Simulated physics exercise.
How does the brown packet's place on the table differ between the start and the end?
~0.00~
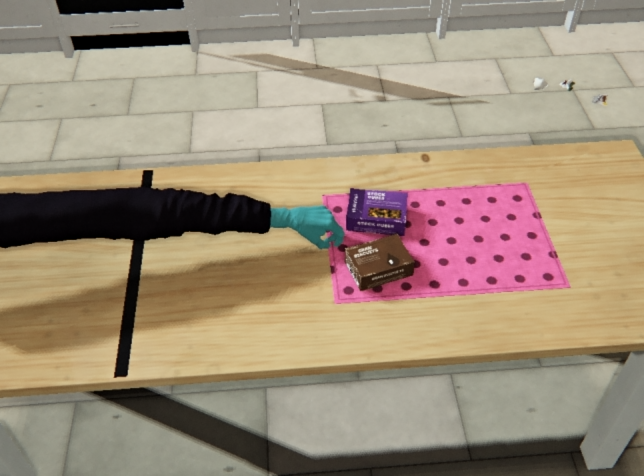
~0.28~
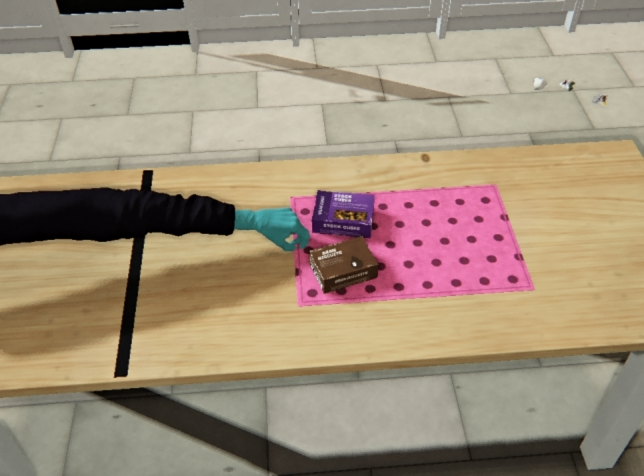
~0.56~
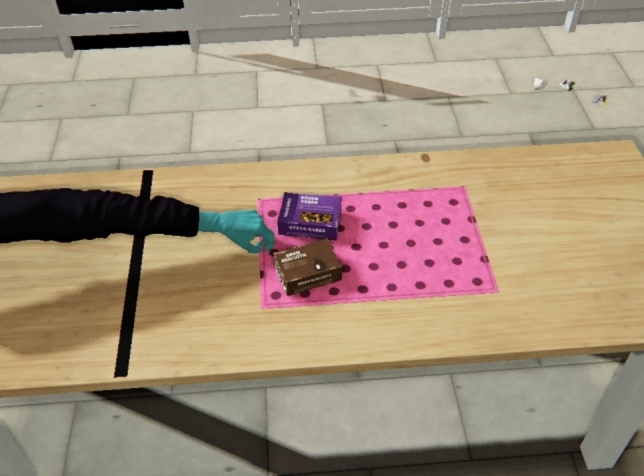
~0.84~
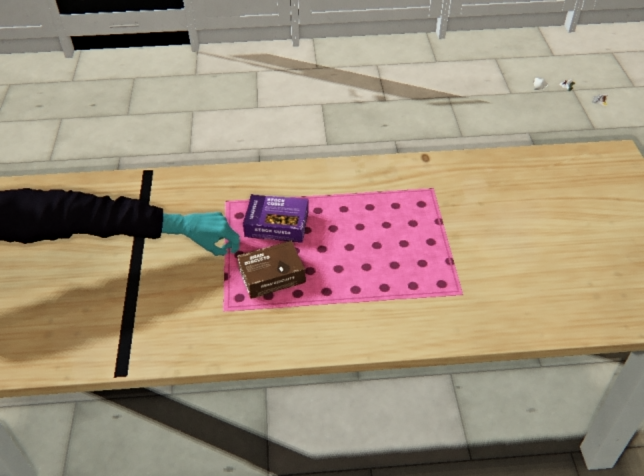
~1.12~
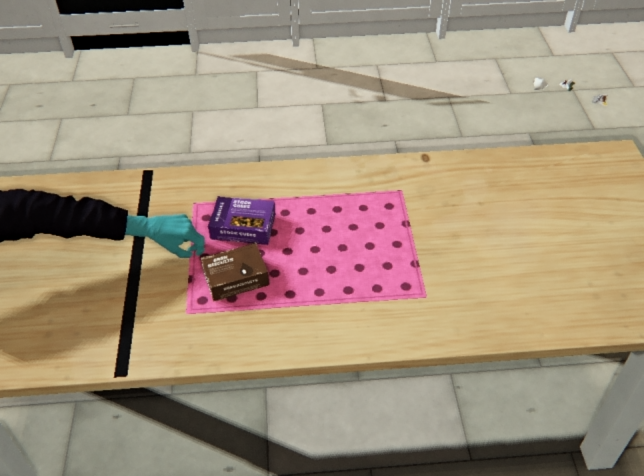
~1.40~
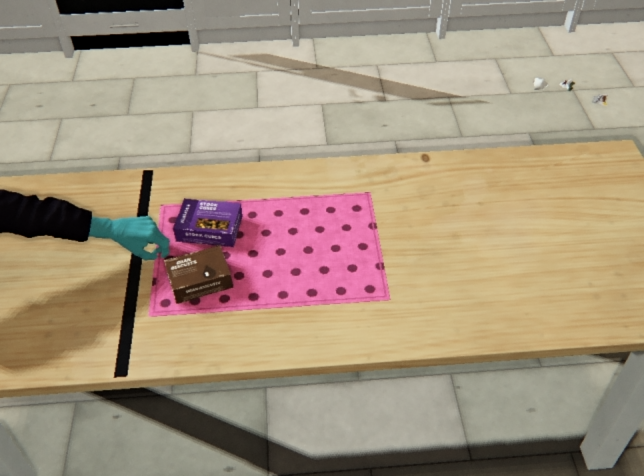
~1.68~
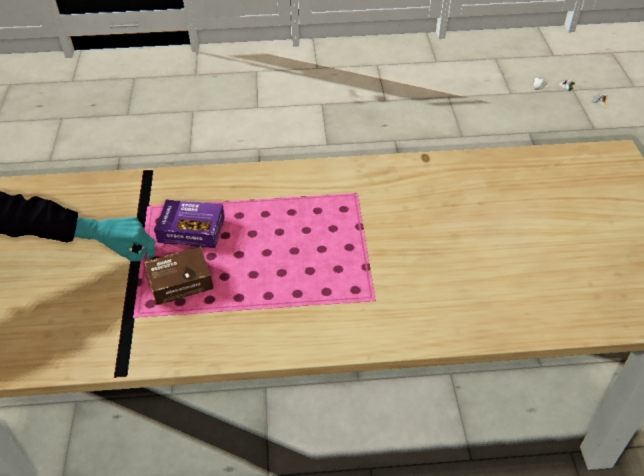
At the start the brown packet is near the middle of the table, well to the right of the black tape. By the end it is much further left, just to the right of the tape.
A teal-gloved hand on a black-sleeved arm reaches in from the left across a light wooden table, seen from above at an angle in a room with a pale tiled floor. It holds the left edge of a pink cloth with dark dots, on which a purple packet sits behind a brown one, while a black strip of tape crosses the table further left. The hand draws the cloth steadily leftward, and both packets ride along with it. At the end the cloth's left edge is at the tape, with both packets still on it.
